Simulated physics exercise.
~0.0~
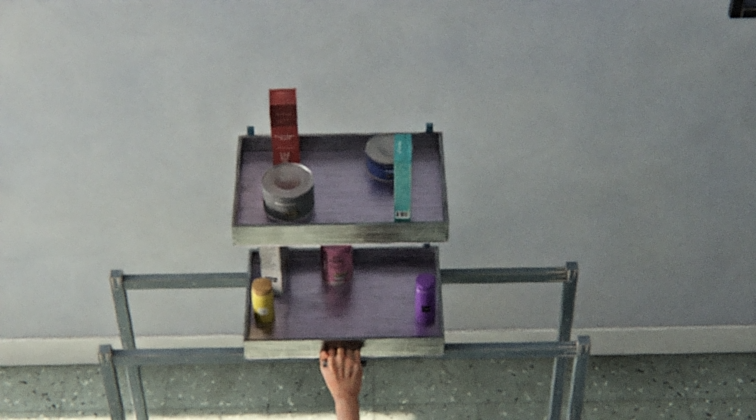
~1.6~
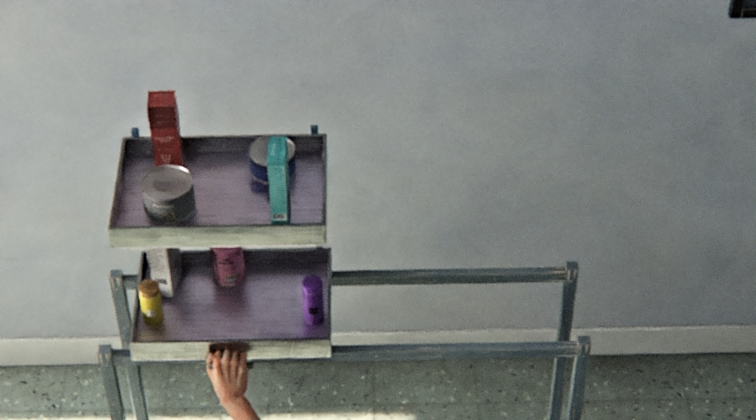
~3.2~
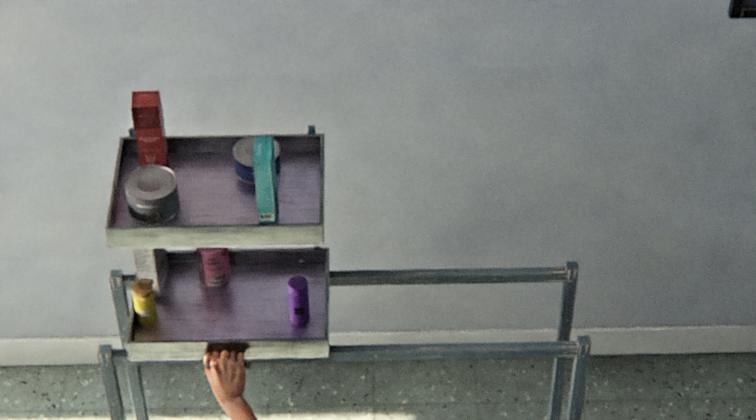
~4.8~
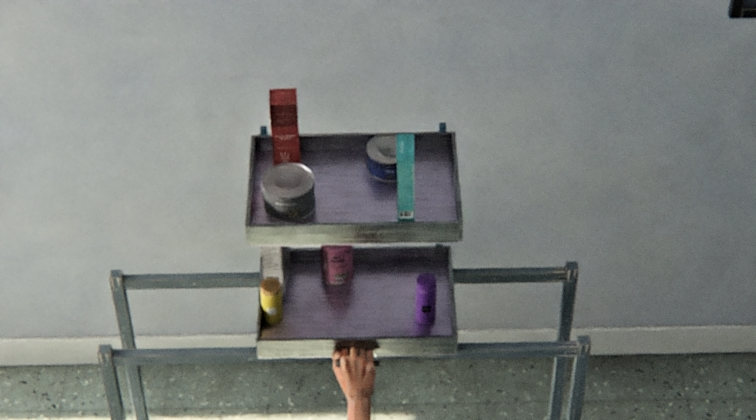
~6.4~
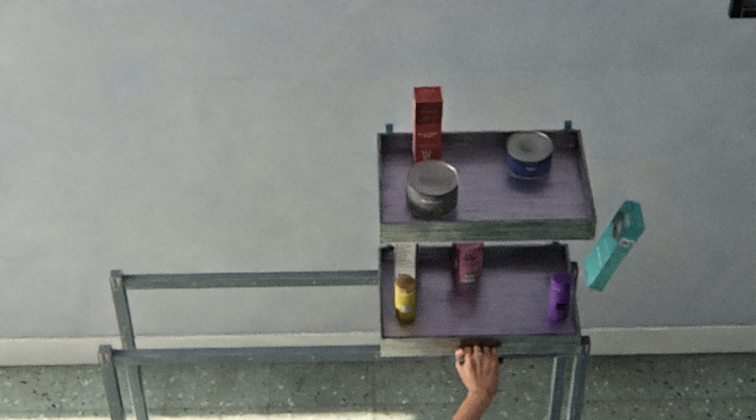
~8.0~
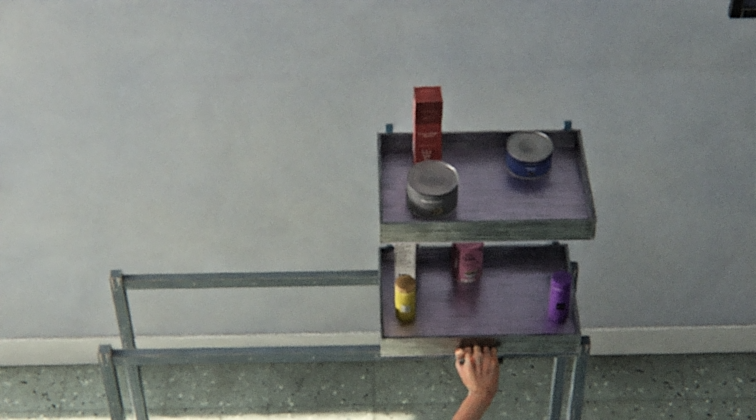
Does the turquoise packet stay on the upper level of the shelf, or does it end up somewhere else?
It ends up somewhere else. When the shelf reaches the right end, the packet goes off the right side, tumbles upside down and drops out of view.
